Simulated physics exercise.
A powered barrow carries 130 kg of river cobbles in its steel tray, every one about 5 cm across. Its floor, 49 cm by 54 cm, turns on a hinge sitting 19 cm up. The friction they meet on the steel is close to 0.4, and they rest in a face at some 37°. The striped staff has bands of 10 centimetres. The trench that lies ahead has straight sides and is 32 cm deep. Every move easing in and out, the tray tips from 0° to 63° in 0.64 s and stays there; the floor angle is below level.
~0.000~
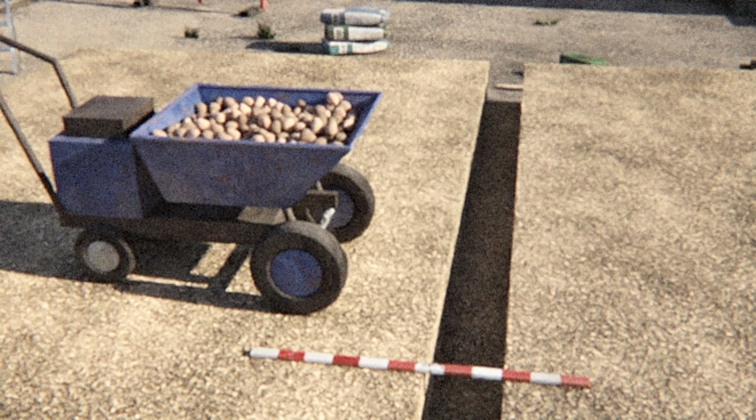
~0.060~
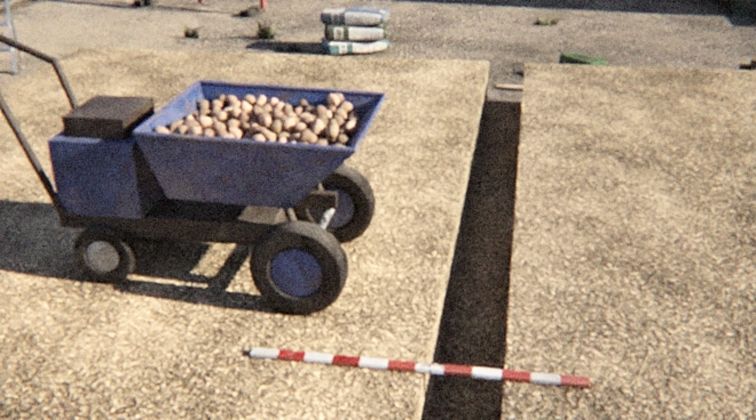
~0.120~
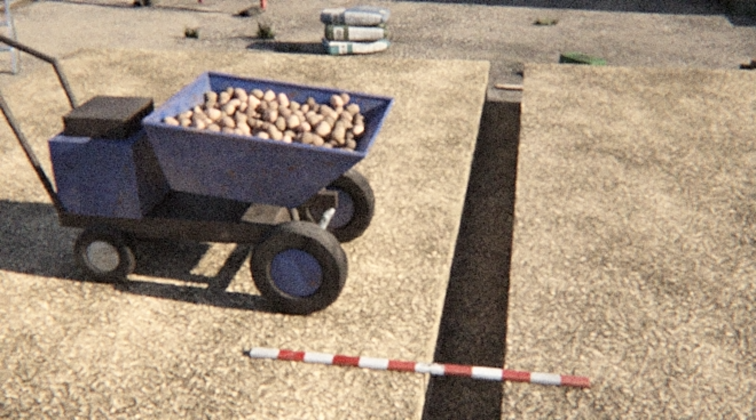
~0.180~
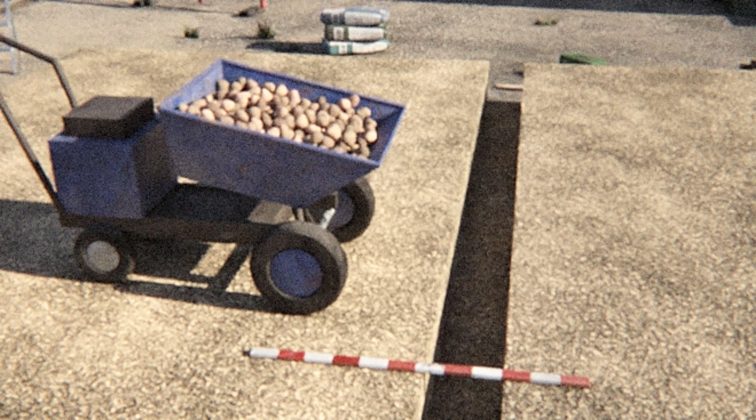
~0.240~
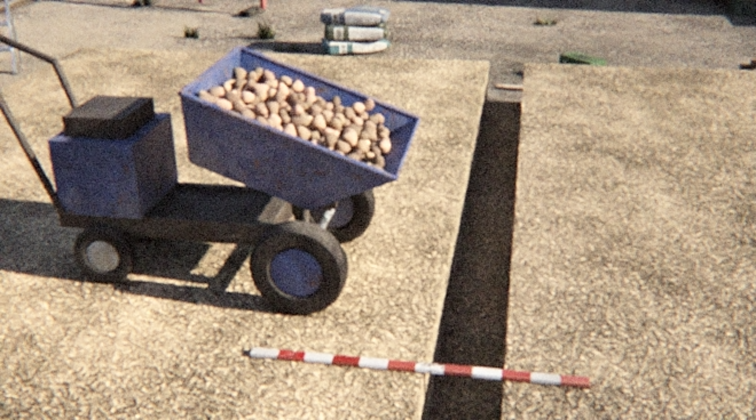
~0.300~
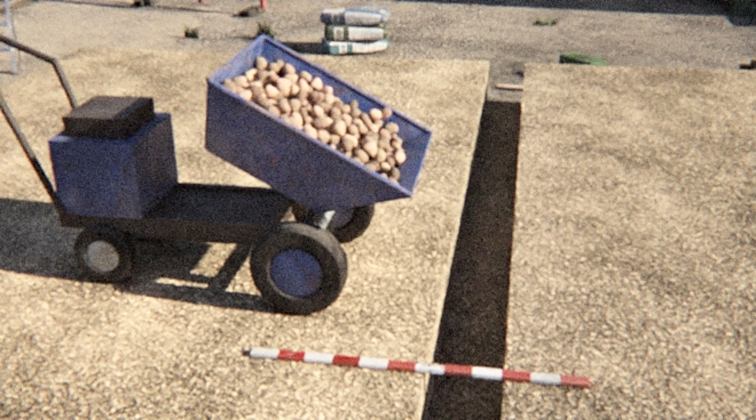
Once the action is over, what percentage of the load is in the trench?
About 61 in every hundred.
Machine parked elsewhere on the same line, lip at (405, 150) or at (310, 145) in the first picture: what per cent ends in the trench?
It comes to about 20 and 90 in a hundred.
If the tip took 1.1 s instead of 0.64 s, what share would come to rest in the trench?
Probably about 75 in a hundred.
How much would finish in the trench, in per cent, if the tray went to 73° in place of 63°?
Roughly 65 per cent would end in the trench.
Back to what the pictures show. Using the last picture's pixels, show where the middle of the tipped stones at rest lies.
I'd point somewhere around (499, 319).
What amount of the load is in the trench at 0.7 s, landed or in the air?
15 per cent, give or take.
After 0.5 s the floor is at 53°; 100 % in the tray; the foremost stones are at (434, 200).
After 0.7 s the floor is at 63°; 83 % in the tray, 17 % in the trench, 1 % past the trench; the foremost stones are at (513, 270).
After 1.1 s the floor is at 63°; 30 % in the tray, 33 % in the trench, 37 % past the trench; the foremost stones are at (669, 301).
After 3.0 s the floor is at 63°; 0 % in the tray, 61 % in the trench, 39 % past the trench; the foremost stones are past the picture's edge.
